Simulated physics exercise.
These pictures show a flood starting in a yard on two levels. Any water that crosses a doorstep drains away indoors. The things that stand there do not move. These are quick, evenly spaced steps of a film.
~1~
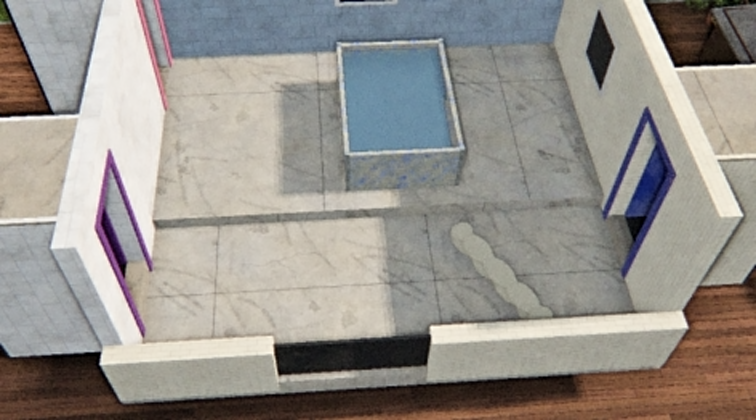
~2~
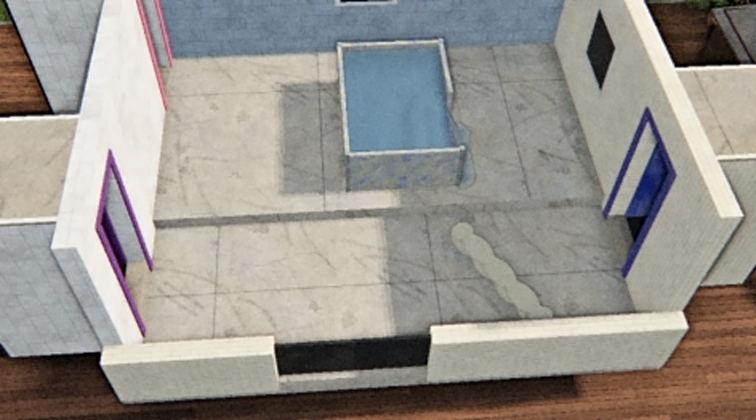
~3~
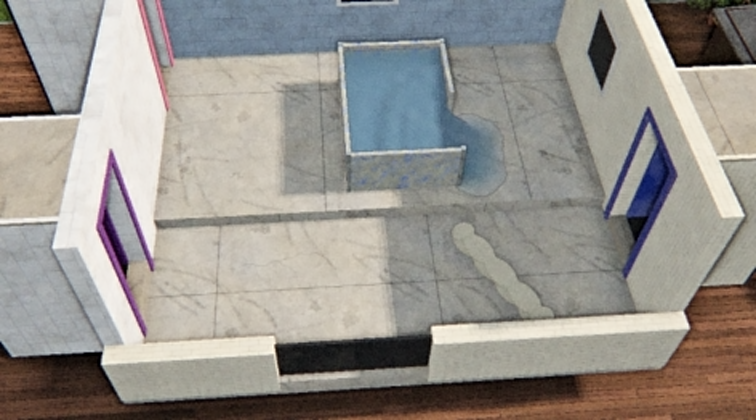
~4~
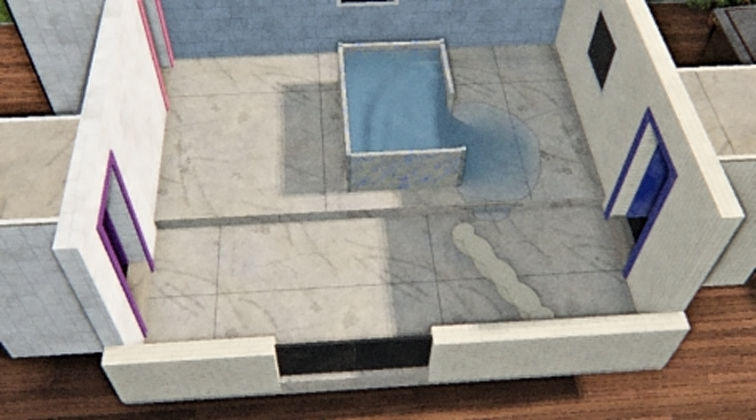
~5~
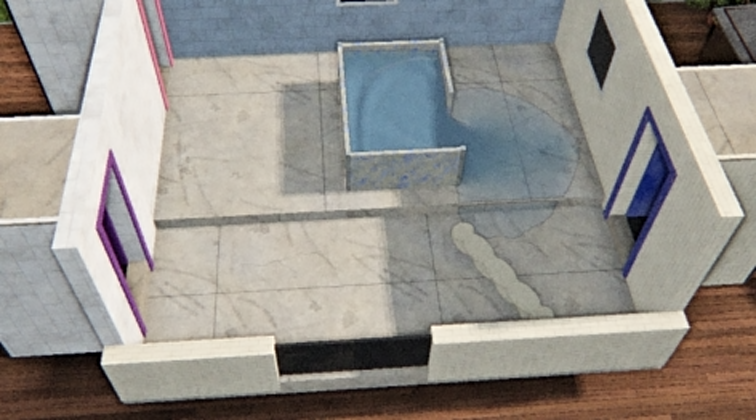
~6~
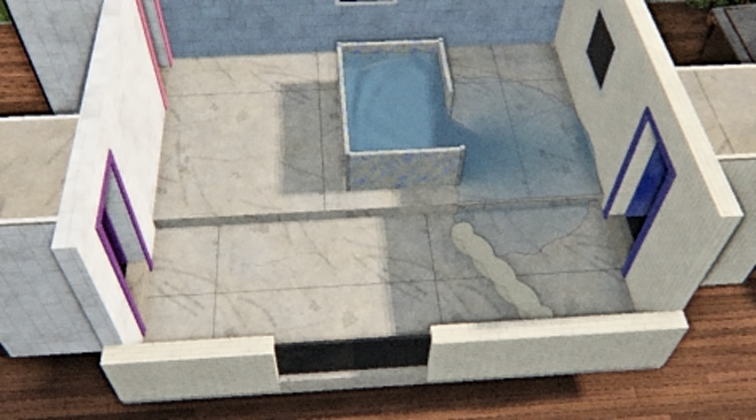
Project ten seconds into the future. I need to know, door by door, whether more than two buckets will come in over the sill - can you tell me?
In order: The blue door gets over two buckets. The purple door gets two buckets or fewer. The pink door gets over two buckets.
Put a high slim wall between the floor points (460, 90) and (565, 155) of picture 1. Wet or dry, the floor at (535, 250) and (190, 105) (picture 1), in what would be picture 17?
Result by location - first soaked, second parched.
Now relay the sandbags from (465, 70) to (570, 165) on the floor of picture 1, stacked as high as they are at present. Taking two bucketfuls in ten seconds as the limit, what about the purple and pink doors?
Purple door: Below the limit; pink door: Below the limit.
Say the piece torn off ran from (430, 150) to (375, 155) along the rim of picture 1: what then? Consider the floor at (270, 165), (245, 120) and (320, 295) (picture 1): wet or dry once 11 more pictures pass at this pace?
Untouched, untouched, soaked.
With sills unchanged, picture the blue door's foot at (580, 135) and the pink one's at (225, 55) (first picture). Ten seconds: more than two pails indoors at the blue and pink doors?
Note: Blue door crosses the line; pink door remains short of it.
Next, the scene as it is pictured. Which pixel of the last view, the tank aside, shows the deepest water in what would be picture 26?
Close to (574, 345), I'd say.
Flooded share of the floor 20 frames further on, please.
About 50 in a hundred.
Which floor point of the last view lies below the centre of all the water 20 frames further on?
Roughly (481, 162) in the last picture.
A moment on, water covers 20 % of the floor; the blue door wet at the sill, nothing in, the purple door not reached, the pink door not reached.
Next, water covers 30 % of the floor; the blue door over two buckets in, the purple door not reached, the pink door not reached.
Then, water covers 50 % of the floor; the blue door over two buckets in, the purple door not reached, the pink door not reached.
Later, water covers 80 % of the floor; the blue door over two buckets in, the purple door wet at the sill, nothing in, the pink door over two buckets in.
In the end, water covers 85 % of the floor; the blue door far over two buckets in, the purple door wet at the sill, nothing in, the pink door far over two buckets in.
